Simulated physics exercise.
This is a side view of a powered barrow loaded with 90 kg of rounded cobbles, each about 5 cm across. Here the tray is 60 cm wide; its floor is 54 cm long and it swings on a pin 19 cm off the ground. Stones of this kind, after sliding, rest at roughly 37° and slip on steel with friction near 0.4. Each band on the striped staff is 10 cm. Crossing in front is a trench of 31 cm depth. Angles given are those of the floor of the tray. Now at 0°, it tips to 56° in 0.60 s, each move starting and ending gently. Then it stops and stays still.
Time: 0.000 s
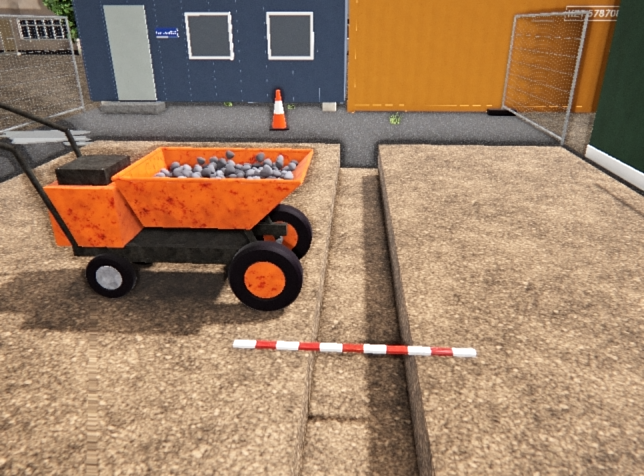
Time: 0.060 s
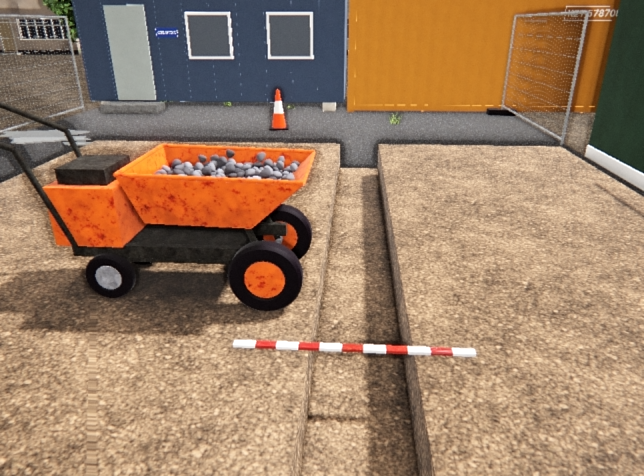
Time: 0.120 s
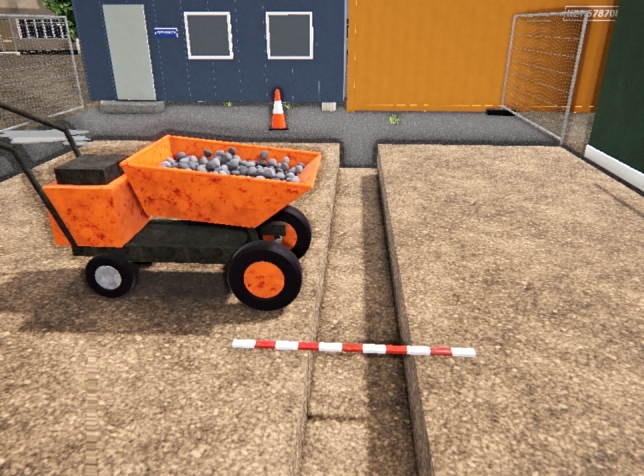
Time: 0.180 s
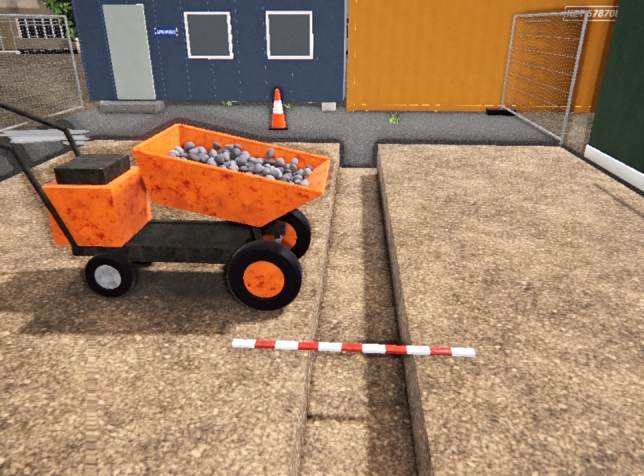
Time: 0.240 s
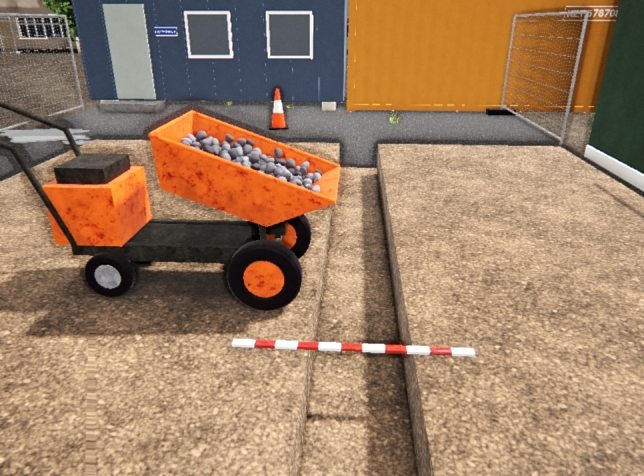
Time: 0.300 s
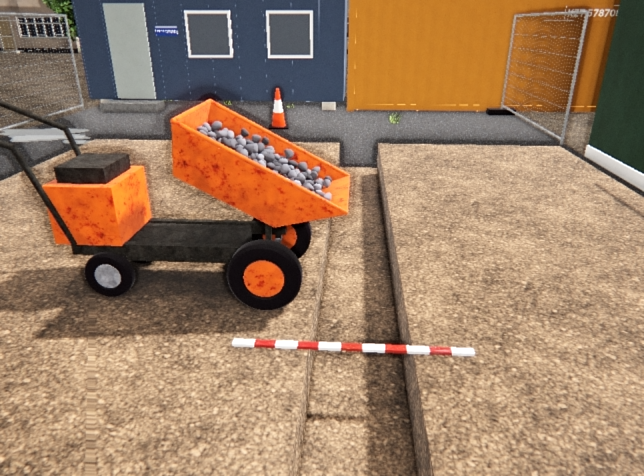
The orange tray of a small wheeled barrow, loaded with grey stones, tilted steadily down toward the right beside a narrow trench, its back end rising while the wheels stayed still.
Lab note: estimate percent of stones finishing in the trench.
Approx. 50 %.
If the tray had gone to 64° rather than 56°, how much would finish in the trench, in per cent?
About 30%.
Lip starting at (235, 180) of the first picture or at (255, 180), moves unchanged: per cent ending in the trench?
Around 100 and then 85 percent.
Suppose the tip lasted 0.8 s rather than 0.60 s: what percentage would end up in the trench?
Roughly 60 per cent would.
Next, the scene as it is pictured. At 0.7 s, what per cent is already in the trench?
Roughly 5% by that time.
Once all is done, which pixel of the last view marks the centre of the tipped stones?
(407, 284).
After 0.4 s the floor is at 47°; 100 % in the tray; the foremost stones are at (344, 215).
After 0.7 s the floor is at 56°; 93 % in the tray, 6 % in the trench; the foremost stones are at (403, 247).
After 1.0 s the floor is at 56°; 41 % in the tray, 16 % in the trench, 43 % past the trench; the foremost stones are at (495, 285).
After 3.0 s the floor is at 56°; 0 % in the tray, 50 % in the trench, 50 % past the trench; the foremost stones are past the picture's edge.
